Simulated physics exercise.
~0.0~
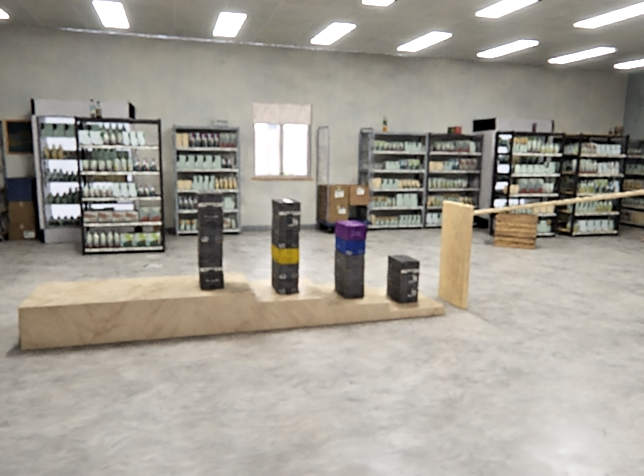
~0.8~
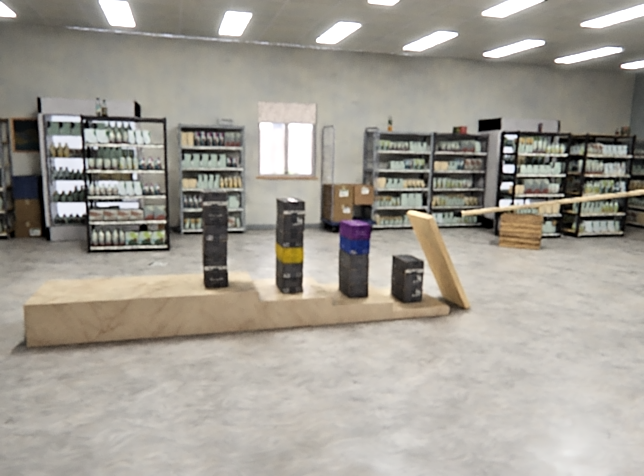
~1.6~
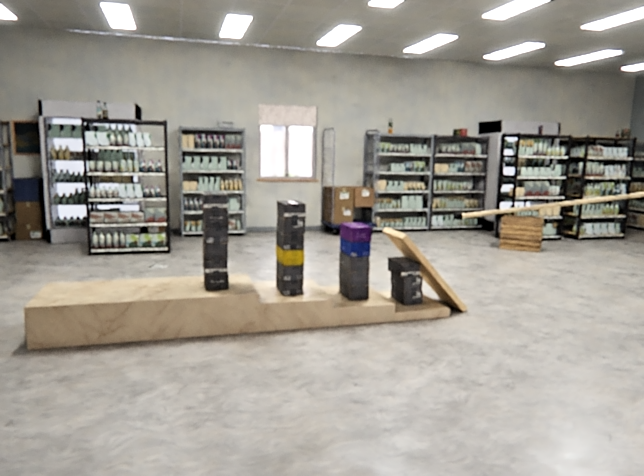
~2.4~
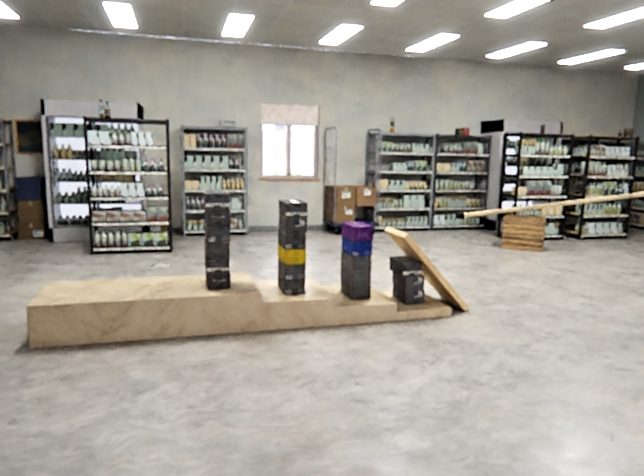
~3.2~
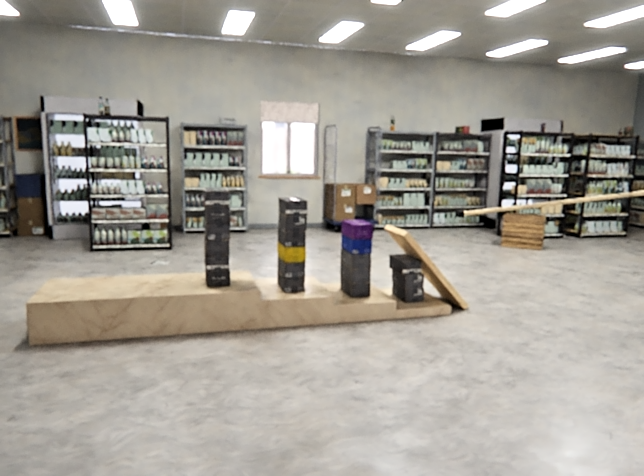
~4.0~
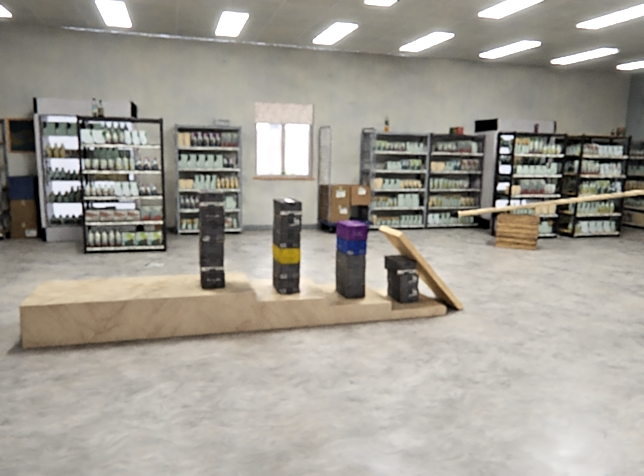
A wooden board standing at the right end of a stepped platform tipped left onto the shortest stack of dark boxes and came to rest leaning there, while the taller stacks, with their yellow, blue and purple boxes, all stayed standing.
